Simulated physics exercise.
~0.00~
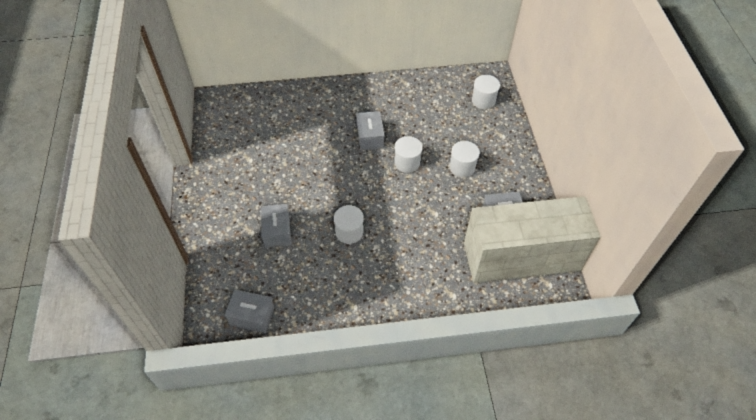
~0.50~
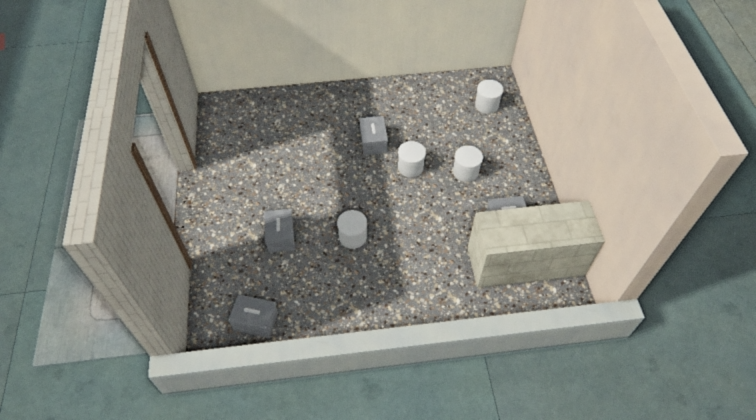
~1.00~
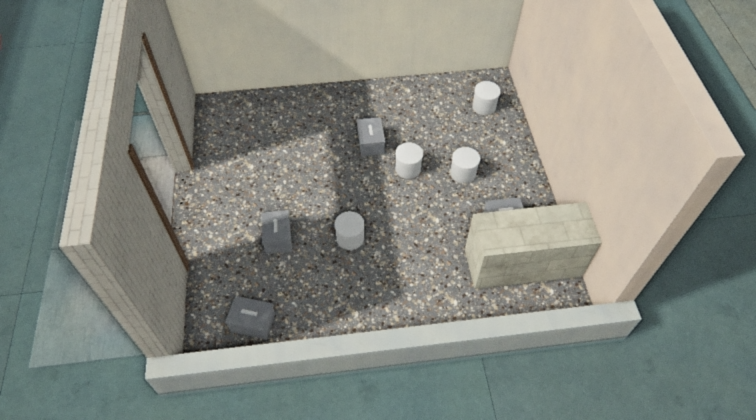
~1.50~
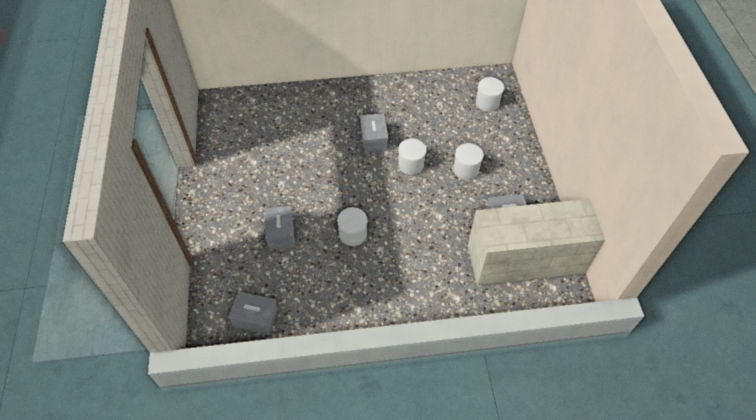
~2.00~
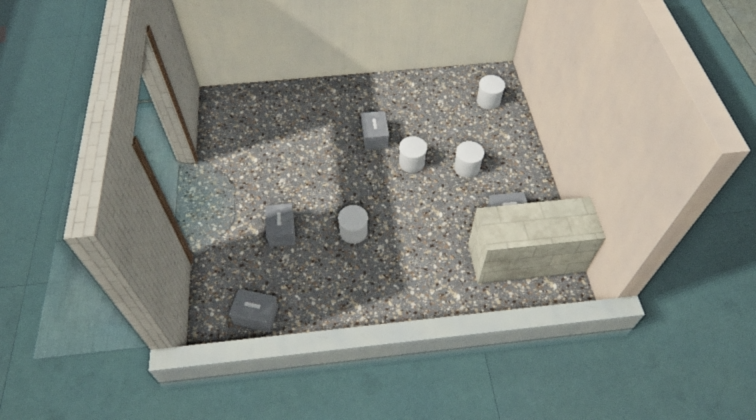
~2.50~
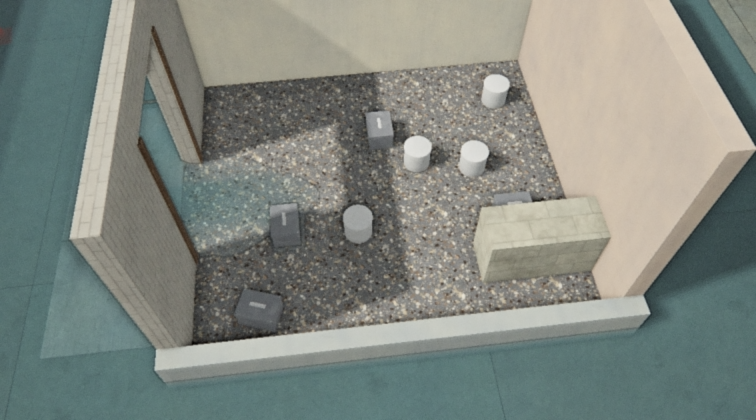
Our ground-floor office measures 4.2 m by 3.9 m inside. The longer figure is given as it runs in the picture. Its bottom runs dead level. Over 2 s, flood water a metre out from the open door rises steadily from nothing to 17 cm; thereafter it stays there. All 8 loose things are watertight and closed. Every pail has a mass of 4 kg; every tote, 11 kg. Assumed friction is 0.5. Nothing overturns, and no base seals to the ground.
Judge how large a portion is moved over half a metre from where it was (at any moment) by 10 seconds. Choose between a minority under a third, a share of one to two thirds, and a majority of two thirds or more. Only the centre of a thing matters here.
A share of one to two thirds.
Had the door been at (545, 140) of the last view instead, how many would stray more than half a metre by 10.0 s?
Then the count would be 4.
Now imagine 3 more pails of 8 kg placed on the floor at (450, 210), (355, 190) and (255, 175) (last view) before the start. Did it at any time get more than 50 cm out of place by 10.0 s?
First one stays inside the line, second one crosses the line, third one crosses the line.
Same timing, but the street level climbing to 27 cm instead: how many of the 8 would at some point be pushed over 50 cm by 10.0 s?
Under that setup the answer is 7.
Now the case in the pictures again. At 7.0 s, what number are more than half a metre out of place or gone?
I make it 3 by then.
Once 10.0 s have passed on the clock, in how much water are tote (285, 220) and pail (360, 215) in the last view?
Depths: Near 8 cm, then near 6 cm.
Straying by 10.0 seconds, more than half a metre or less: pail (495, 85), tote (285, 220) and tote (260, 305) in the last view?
Beyond, beyond, within.
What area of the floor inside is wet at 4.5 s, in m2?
Roughly 10.5 m2.
After 3.5 s 0 of 8 are over 50 cm from their spots; 0 afloat.
After 4.5 s 2 of 8 are over 50 cm from their spots; 0 afloat.
After 7.0 s 3 of 8 are over 50 cm from their spots; 3 afloat.
After 10.0 s 4 of 8 are over 50 cm from their spots, and 4 have been at some point; 6 afloat.
